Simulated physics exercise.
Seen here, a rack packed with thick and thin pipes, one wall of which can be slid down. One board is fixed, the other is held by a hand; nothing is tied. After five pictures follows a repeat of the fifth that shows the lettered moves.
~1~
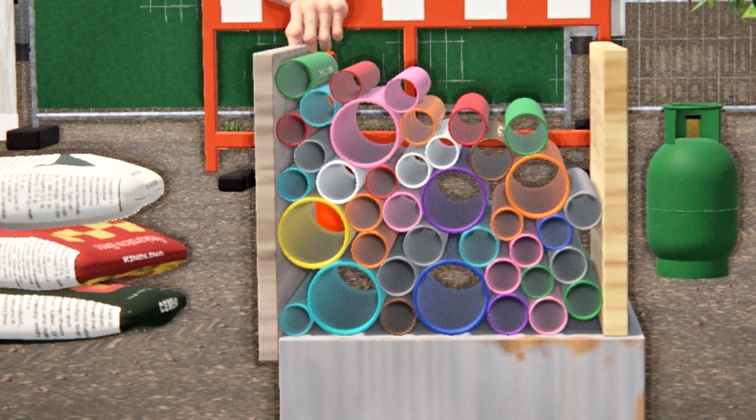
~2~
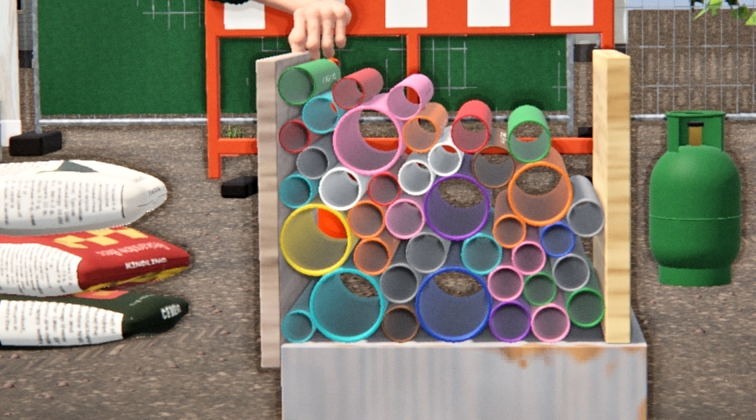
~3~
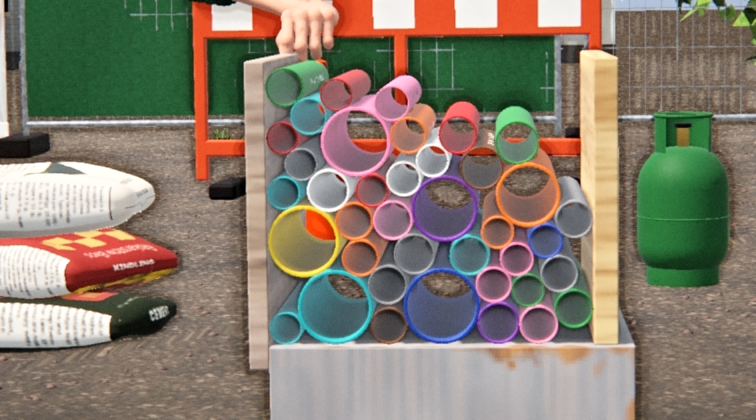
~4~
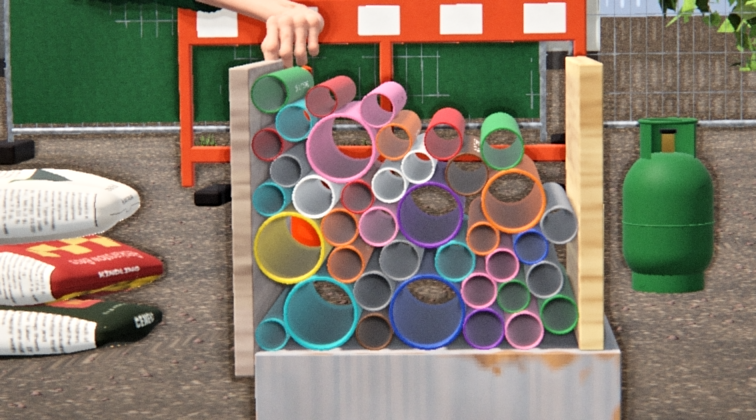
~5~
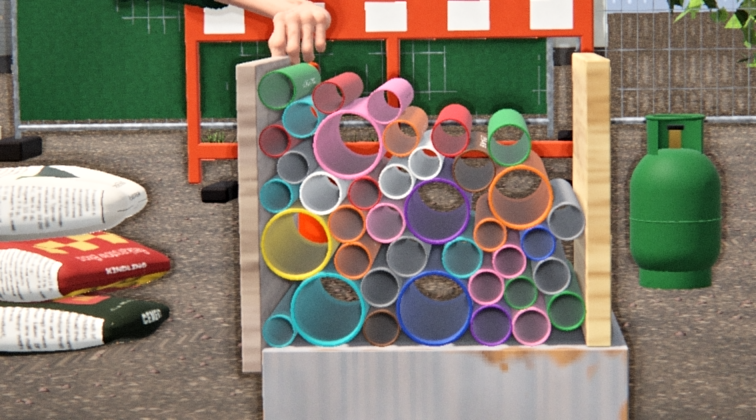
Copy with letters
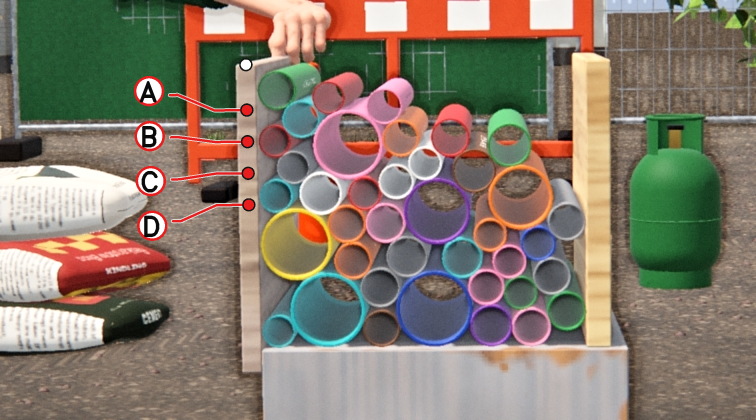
A hand reaches down from above to hold the top of the left board of an open-fronted rack of pipes, seen straight on in a paved yard. Pink, turquoise, yellow, purple and orange pipes sit stacked above a rust-marked grey base, with sacks left, a green gas cylinder right and an orange-and-white barrier behind. The view shifts slightly while the hand, boards and pipes stay essentially still.
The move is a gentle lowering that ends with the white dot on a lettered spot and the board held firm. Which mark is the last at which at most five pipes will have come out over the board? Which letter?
Mark D is as low as it can go.
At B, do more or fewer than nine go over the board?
Fewer than nine.
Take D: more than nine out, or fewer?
At D, fewer than nine.
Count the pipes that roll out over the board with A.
The count is none.
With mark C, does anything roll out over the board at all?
Yes.
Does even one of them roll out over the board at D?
Yes.
On the marked copy, A at (246, 110); B at (247, 142); C at (248, 174); D at (248, 205); the white dot at (245, 65).
Taking D. A third of the way, top of the board (258, 130).
Two thirds of the way, top of the board (260, 203).
When it is over, top of the board (260, 204), four out over the board.
As for the rest, A none out over the board; B none out over the board; C three out over the board.
